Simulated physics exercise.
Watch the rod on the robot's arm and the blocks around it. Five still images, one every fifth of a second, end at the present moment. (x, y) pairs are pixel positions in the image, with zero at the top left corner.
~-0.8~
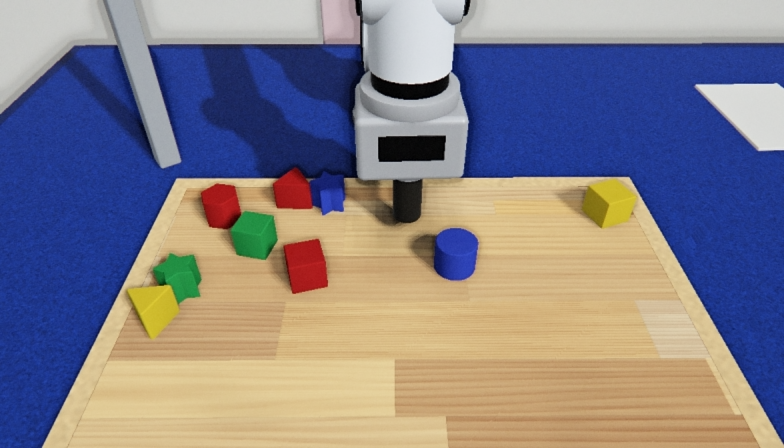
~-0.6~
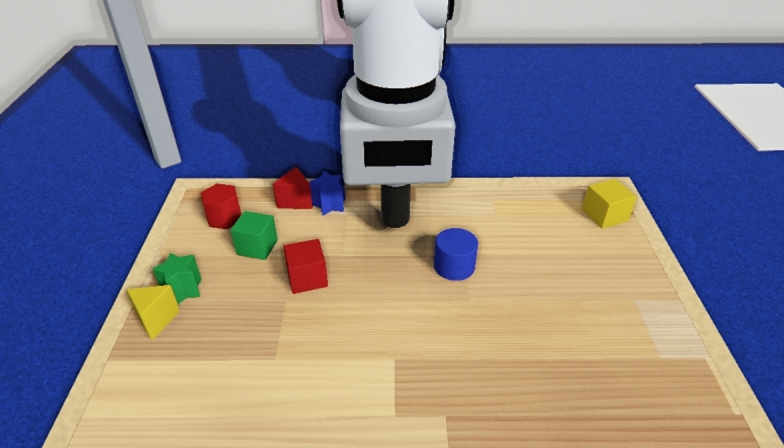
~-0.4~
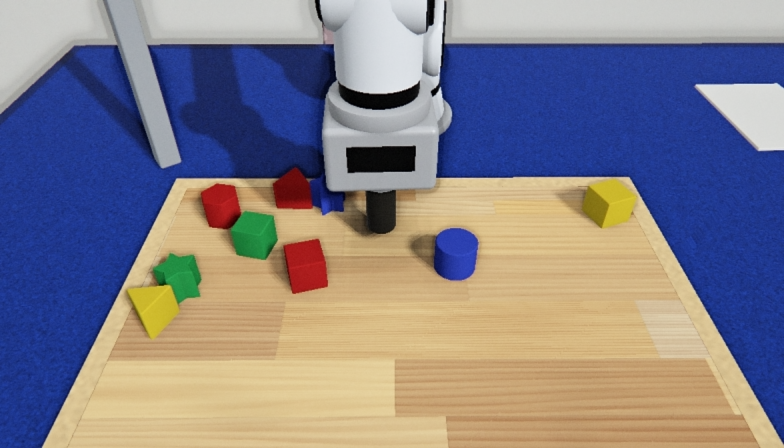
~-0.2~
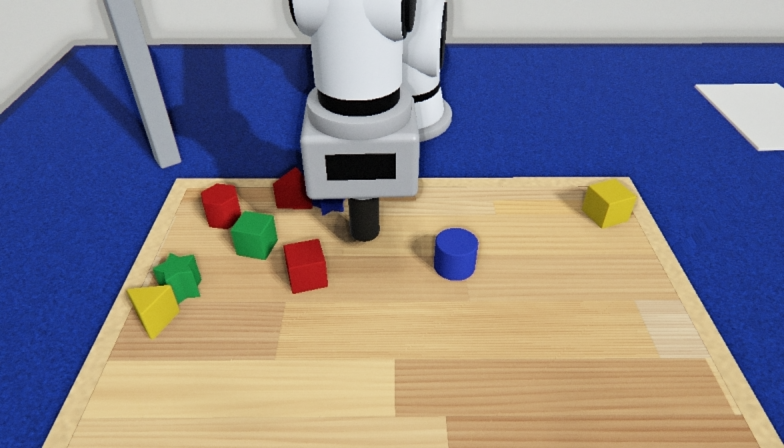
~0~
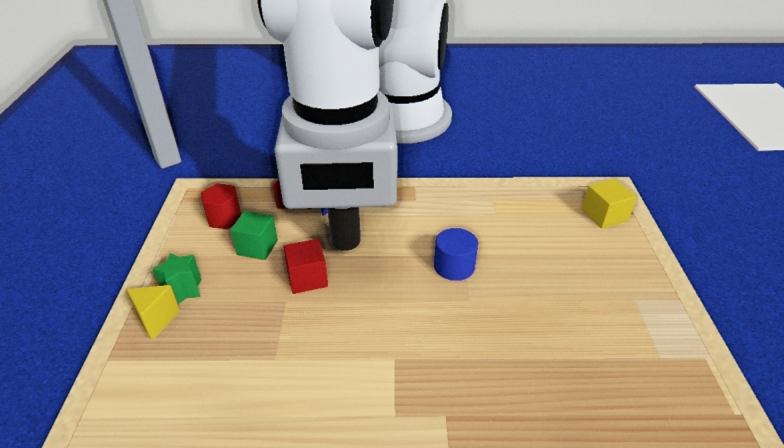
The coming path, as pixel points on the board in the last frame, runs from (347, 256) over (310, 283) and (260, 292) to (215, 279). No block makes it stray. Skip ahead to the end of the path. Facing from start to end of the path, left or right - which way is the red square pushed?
Left.
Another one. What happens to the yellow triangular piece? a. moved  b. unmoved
b.
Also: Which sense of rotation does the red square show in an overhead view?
Looking down: Anticlockwise.
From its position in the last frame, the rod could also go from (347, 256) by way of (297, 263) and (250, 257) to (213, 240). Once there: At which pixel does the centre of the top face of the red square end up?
Pixel (279, 261).
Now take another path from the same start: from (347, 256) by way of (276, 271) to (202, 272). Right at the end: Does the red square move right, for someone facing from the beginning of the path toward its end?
I believe not.
What follows on the original path. One third of the way, rod (307, 269); red square (273, 273).
Two thirds of the way, rod (257, 277); red square (231, 289), turned 50° anticlockwise.
At the end, rod (210, 265); yellow triangular piece not moved; green star block not moved; red square (230, 289), turned 55° anticlockwise.
